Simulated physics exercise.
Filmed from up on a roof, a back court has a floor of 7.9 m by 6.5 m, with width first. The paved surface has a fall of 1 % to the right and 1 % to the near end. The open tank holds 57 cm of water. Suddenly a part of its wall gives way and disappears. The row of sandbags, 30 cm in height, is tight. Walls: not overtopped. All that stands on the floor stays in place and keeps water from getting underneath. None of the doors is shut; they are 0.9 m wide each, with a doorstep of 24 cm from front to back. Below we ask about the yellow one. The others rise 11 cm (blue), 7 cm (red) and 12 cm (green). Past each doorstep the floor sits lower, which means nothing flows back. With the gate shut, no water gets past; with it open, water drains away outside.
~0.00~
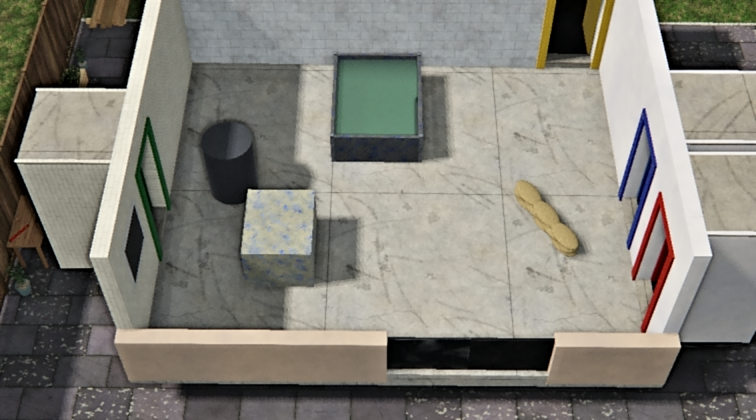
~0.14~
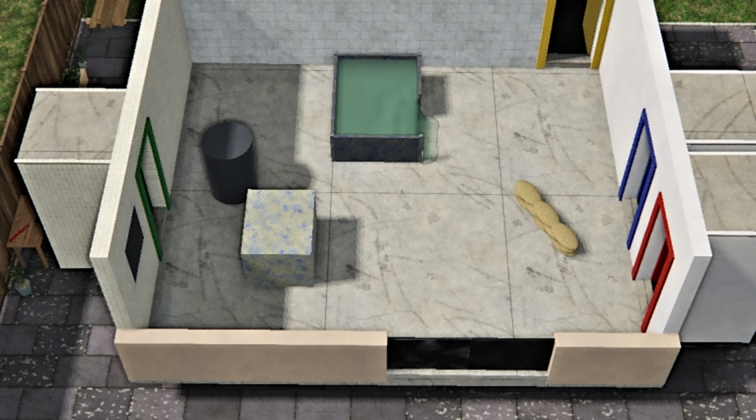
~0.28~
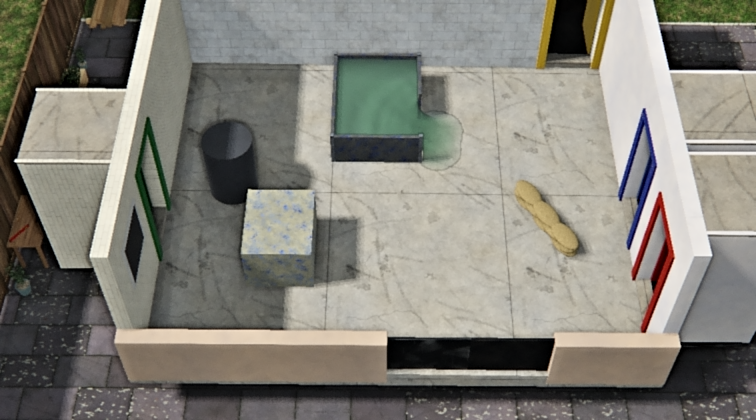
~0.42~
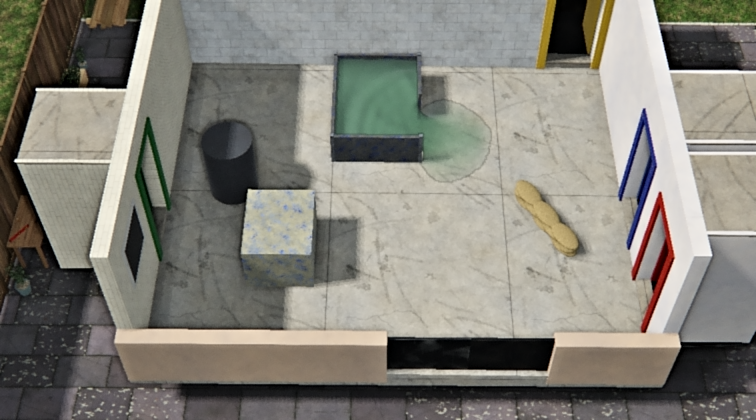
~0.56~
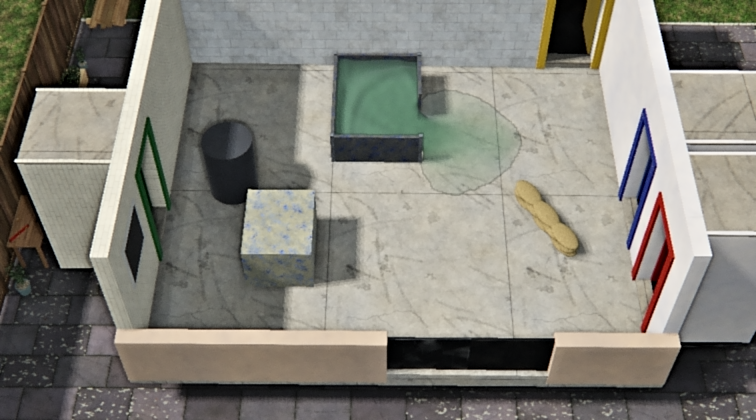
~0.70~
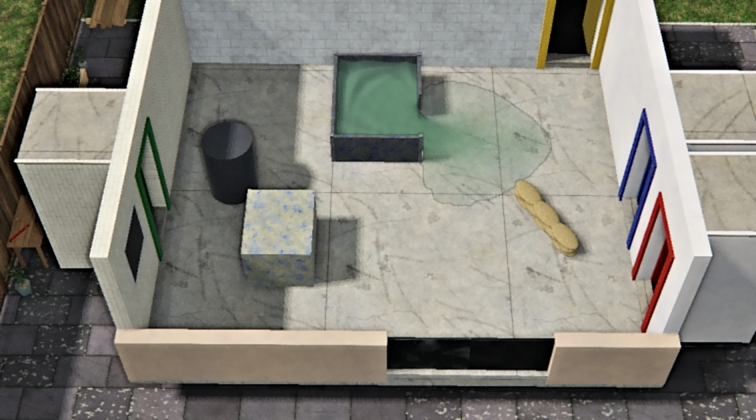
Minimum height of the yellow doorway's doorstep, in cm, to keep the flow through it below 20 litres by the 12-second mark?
Roughly 11 cm.
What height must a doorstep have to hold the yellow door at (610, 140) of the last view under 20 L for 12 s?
Something near 16 cm.
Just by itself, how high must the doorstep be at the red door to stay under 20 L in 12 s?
At red, roughly 10.0 cm.
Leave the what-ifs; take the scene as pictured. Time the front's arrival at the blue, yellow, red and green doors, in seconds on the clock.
Arrival: Blue 1.6 s, yellow 1.6 s, red 2.4 s, green not in the 12 s.
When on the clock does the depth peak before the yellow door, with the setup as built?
Roughly 3.0 s.
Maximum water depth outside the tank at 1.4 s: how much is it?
Up to some 30 centimetres, I'd say.
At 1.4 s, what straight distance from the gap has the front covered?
The front is some 3.6 m out.
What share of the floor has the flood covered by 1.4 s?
Around 20 per cent of the floor.
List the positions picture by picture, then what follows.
The first frame shows the open tank at (377, 97) is whole and still, 57 cm deep; the yellow door at (575, 29) is dry.
In the second frame, the front is at (434, 151), 0.3 m from the gap at (418, 131); 0.2 m2 of floor is wet, 57 cm left at the back.
In the third frame, water pours out at (418, 132) and has run 0.8 m, to (459, 131); about 10 cm deep outside, 57 cm at the back.
In the fourth frame, the gap is at (418, 133), the front 1.2 m out at (486, 144); the back of the open tank holds 56 cm.
In the fifth frame, water pours out at (418, 133) and has run 1.8 m, to (516, 147); about 5 cm deep outside, 49 cm at the back.
In the sixth frame, the gap is at (418, 133), the front 2.3 m out at (546, 150); the back of the open tank holds 48 cm; the yellow door at (575, 29), 3.5 m from the gap, is still 1.6 m from the nearest water.
After 1.4 s water covers 20 % of the floor, deepest (30 cm) near (427, 143); it has not reached the yellow door.
After 3.0 s water covers 35 % of the floor, deepest (20 cm) near (593, 75); 17 cm at the yellow door, 2 litres in over its 15 cm doorstep.
After 12.0 s water covers 70 % of the floor, deepest (12 cm) near (640, 363); 3 cm at the yellow door, 6 litres in over its 15 cm doorstep.
At the yellow door as built, the water arrived by 1.7 s and peaked near 17 cm at 3.0 s.
Run again over the same 12 s with other heights there, 29 litres in over 10 cm, 9 litres over 13.5 cm. The limit of 20 litres is kept from about 11 cm up.
